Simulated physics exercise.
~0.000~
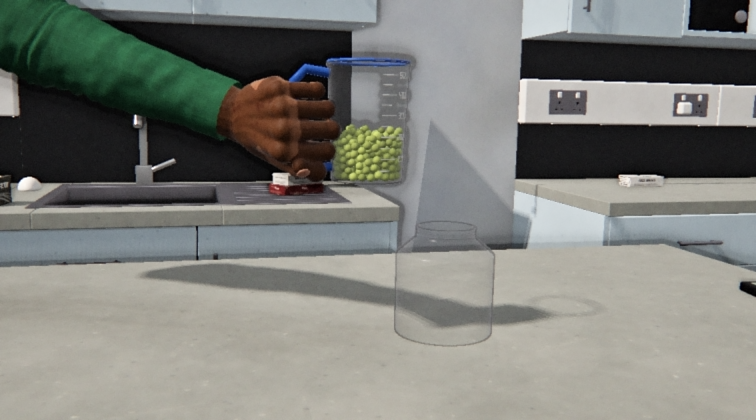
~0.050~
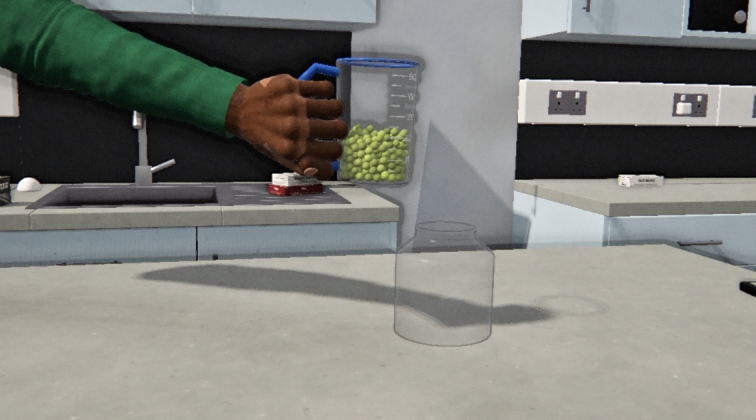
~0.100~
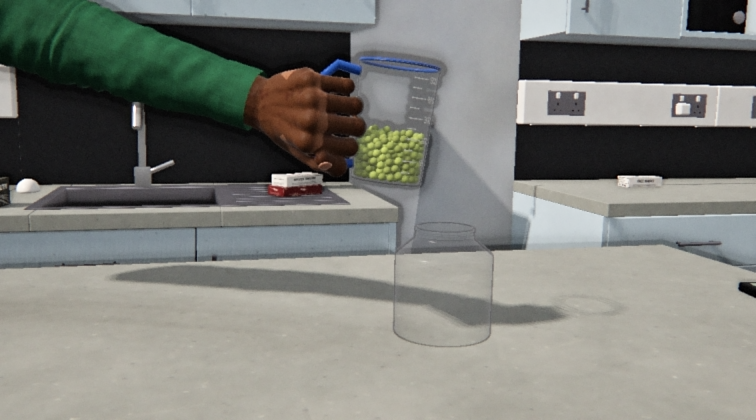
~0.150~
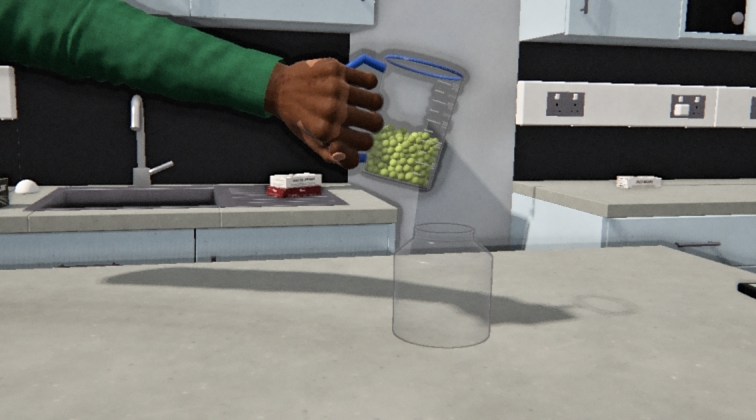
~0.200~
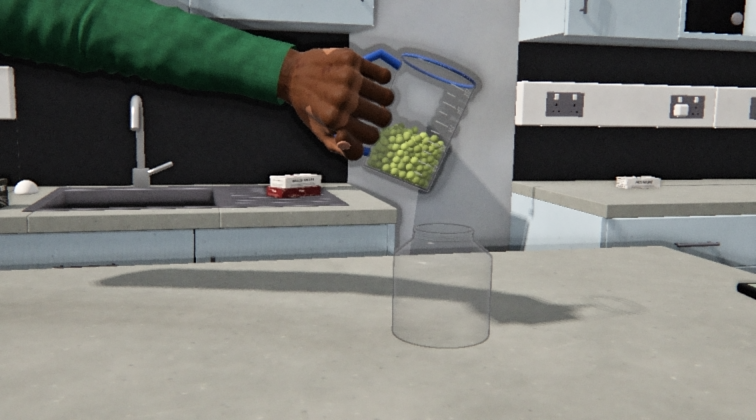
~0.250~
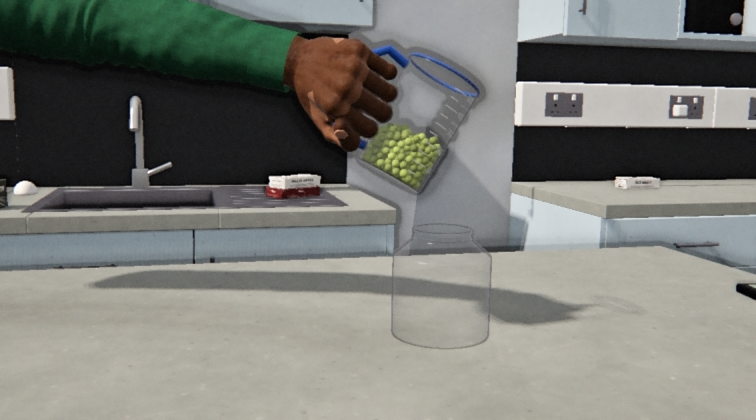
In a kitchen, a hand in a green sleeve moving a clear jug of green peas rightward, then tilting it above an empty jar.
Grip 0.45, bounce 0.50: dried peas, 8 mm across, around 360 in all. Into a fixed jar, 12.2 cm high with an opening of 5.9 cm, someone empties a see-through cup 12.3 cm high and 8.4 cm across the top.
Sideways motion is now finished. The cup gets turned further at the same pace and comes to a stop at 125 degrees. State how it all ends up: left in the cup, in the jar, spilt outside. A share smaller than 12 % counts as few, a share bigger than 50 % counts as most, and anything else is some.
Final split - still above: A small share, jar: A middling share, spilt: The greater part.
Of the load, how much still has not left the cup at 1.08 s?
Roughly 15 %.
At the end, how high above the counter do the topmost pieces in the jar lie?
I'd say close to 2.0 centimetres.
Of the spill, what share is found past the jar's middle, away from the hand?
It comes to near 100 percent.
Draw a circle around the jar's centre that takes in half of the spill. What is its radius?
I'd say close to 22 centimetres.
Then, at 0.56 s, tilt 77 degrees; the cup holds 100 %, the jar 0 %.
Then, at 0.76 s, tilt 108 degrees; the cup holds 100 %, the jar 0 %.
Then, at 1.08 s, tilt 125 degrees; the cup holds 15 %, the jar 15 %.
At rest (2.2 s), still above 0 %, jar 25 %, spilt 75 %.
